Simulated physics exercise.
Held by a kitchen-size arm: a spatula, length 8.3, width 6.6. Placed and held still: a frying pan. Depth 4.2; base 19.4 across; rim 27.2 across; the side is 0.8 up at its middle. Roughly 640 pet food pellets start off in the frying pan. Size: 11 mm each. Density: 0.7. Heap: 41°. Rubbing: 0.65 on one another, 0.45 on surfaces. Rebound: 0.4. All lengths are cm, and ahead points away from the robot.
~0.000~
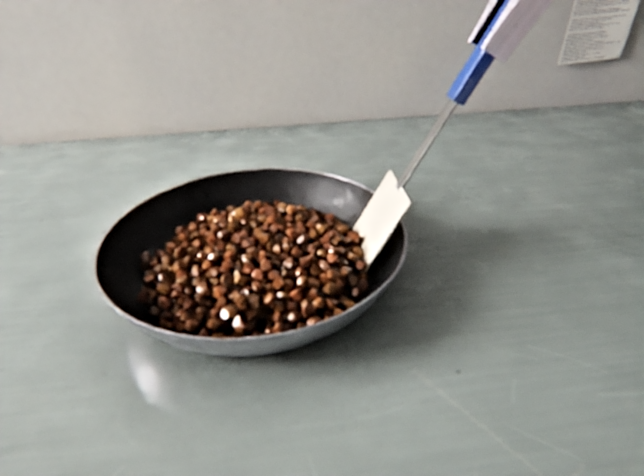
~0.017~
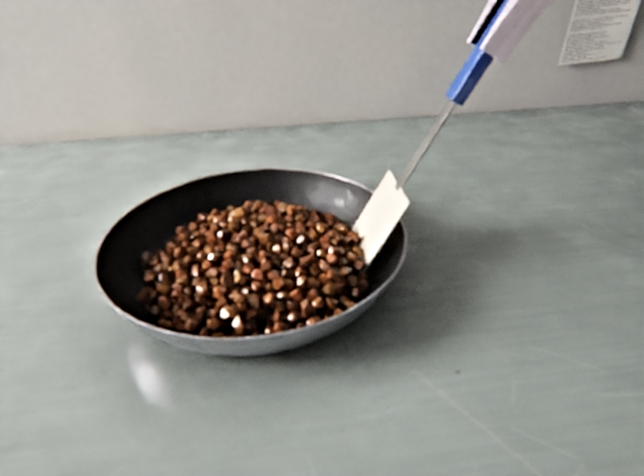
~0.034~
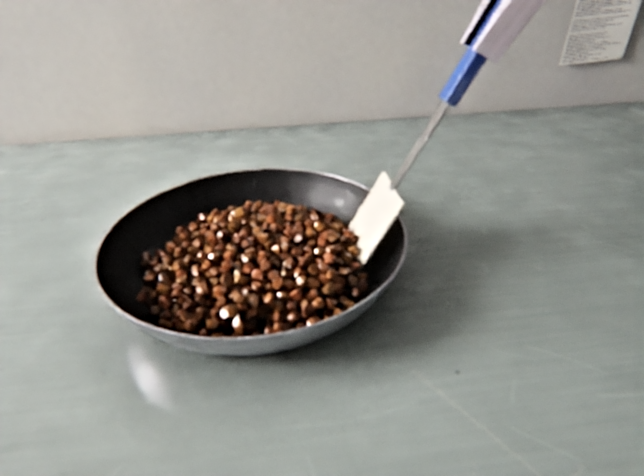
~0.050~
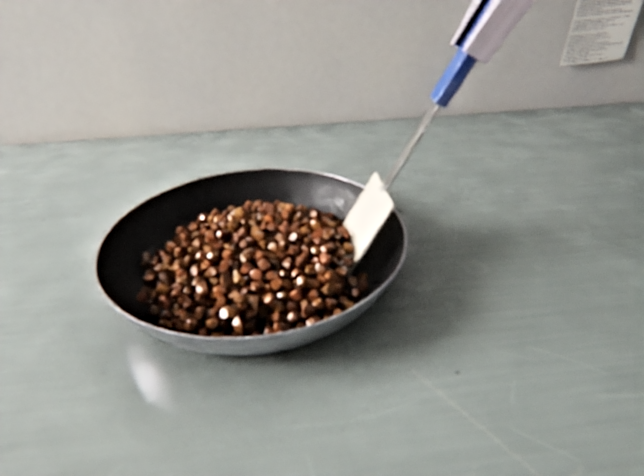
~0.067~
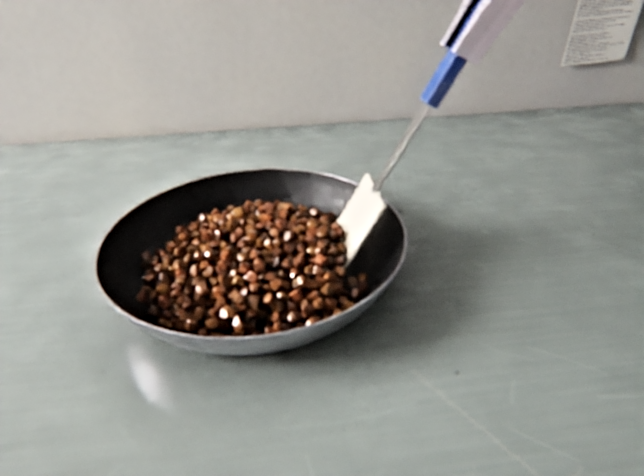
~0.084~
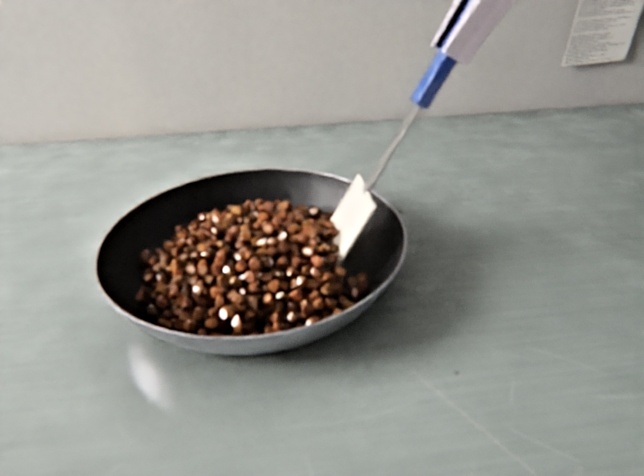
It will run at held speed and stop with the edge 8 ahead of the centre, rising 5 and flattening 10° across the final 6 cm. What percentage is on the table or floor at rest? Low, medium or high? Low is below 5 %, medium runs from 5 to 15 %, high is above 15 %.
The share is low, below 5 %.
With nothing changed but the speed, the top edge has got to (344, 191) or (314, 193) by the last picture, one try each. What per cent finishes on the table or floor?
Estimates: Near 10 %, near 20 %.
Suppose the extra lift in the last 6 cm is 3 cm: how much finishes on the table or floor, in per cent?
About 5 %.
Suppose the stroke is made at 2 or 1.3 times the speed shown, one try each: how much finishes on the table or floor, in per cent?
The two tries give about 15 and 5 in a hundred.
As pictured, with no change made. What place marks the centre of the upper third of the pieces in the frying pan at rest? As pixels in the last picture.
Centre: Roughly (151, 248).
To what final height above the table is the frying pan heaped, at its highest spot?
Some 6.0 cm above the table.
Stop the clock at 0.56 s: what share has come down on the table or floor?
That would be near 2 per cent, give or take.
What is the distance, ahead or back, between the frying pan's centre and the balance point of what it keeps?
The kept load is shifted forward by about 4.5 cm.
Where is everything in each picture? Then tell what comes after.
Spatula top edge at (401, 185), sloping 61°; upper third of the load around (260, 250), from x 140 to 360, top at y 205; 637 in the frying pan, in the first picture.
Spatula top edge at (399, 185), sloping 61°; upper third of the load around (260, 250), from x 140 to 360, top at y 205, in the second picture.
Spatula top edge at (393, 186), sloping 61°; upper third of the load around (264, 250), from x 140 to 360, top at y 205, in the third picture.
Spatula top edge at (385, 187), sloping 61°; upper third of the load around (264, 248), from x 140 to 360, top at y 205, in the fourth picture.
Spatula top edge at (376, 188), sloping 61°; upper third of the load around (262, 247), from x 140 to 360, top at y 205, in the fifth picture.
Spatula top edge at (367, 189), sloping 61°; upper third of the load around (257, 246), from x 140 to 360, top at y 205; 637 in the frying pan, in the sixth picture.
After 0.19 s, sloping 61°, highest piece 5 above the table; 637 in the frying pan.
After 0.30 s, sloping 57°, highest piece 6 above the table; 635 in the frying pan, 2 on the blade or in flight.
After 0.56 s, sloping 51°, highest piece 6 above the table; 622 in the frying pan, 14 on the table or floor, 1 on the blade or in flight.
After 1.61 s, sloping 51°, highest piece 6 above the table; 620 in the frying pan, 17 on the table or floor.
At rest, 620 in the frying pan, 17 on the table or floor. That is 3 % on the table or floor.
